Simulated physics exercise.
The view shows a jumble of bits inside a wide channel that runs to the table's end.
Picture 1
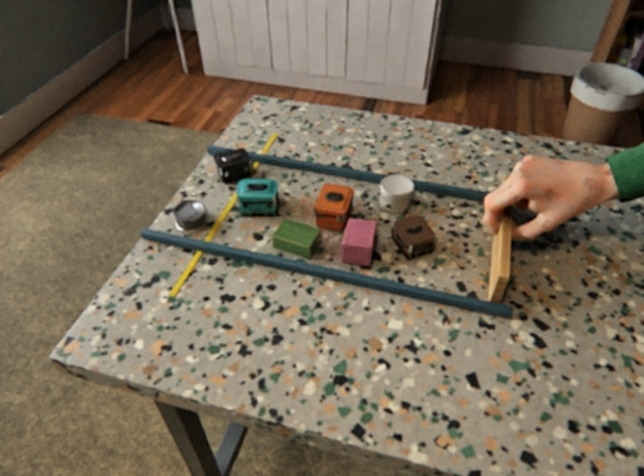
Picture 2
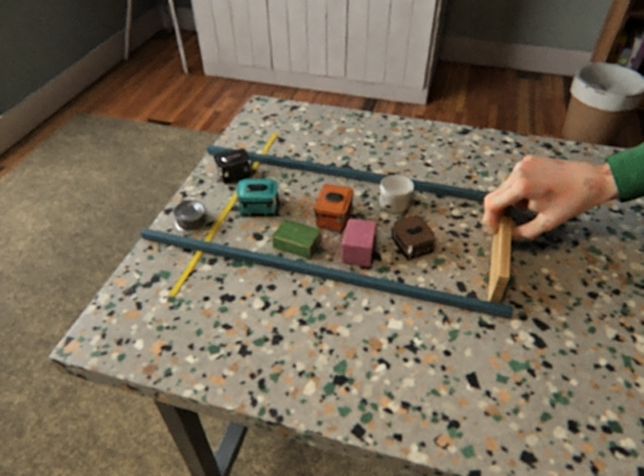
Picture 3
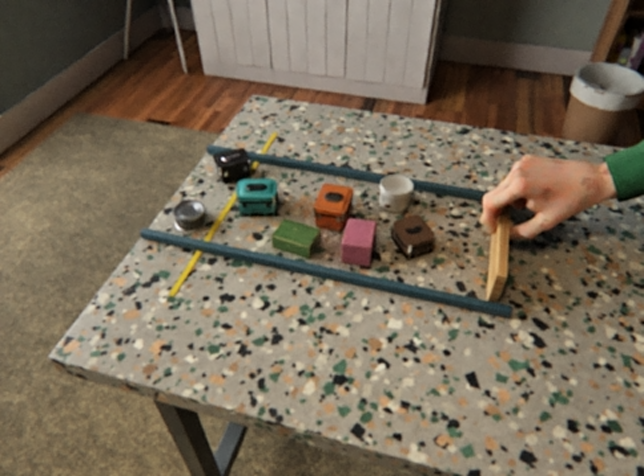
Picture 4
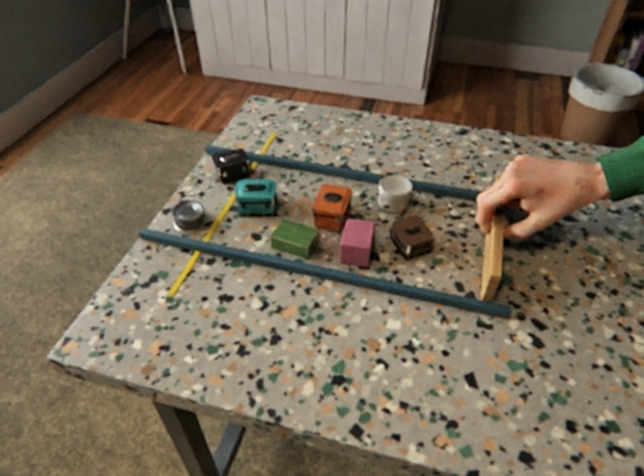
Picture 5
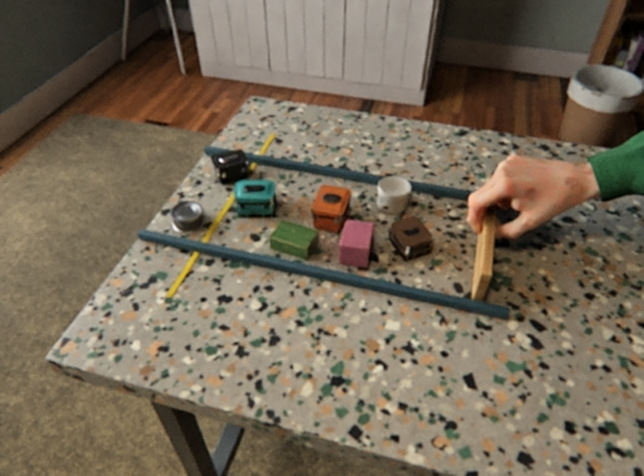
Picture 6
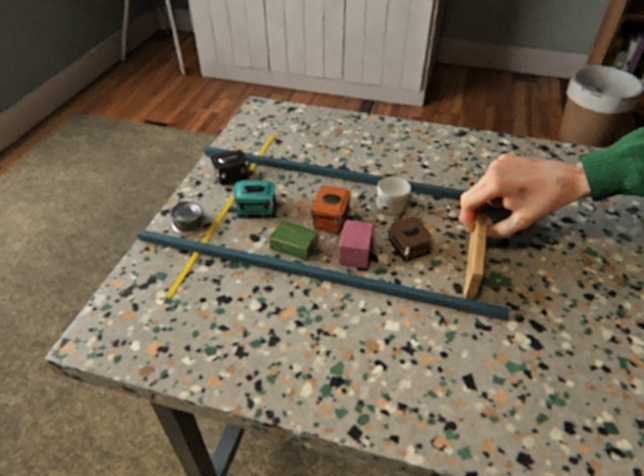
On a speckled tabletop, a hand slides an upright wooden board slightly left between two rails towards small, motionless coloured objects.
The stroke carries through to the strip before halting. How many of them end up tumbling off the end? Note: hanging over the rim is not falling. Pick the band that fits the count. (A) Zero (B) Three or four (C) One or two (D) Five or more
(C) One or two.
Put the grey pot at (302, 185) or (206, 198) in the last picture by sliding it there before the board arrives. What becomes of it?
Taking the places in order, it sits tight; it ends up off.
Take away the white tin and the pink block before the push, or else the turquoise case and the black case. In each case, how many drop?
Tally per try: 1 / 1.
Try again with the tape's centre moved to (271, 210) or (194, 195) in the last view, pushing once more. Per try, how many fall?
Floor count: 0; 5.
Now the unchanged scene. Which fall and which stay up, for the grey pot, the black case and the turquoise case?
One by one: The grey pot does not stay, the black case keeps its place, and the turquoise case does not stay.
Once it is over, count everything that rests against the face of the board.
That makes 3.
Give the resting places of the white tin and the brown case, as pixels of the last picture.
Okay, so first (230, 168), and next (217, 192).
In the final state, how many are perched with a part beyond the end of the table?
So the number is 2.
Early on, none off yet; grey pot at rest near (187, 218); black case at rest near (230, 168); turquoise case at rest near (255, 199).
A while later, none off yet; grey pot at rest near (187, 218); black case at rest near (230, 168); turquoise case travelled about its own width near (227, 191).
Finally, the number that fall off is one or two; lost, turquoise case and grey pot.
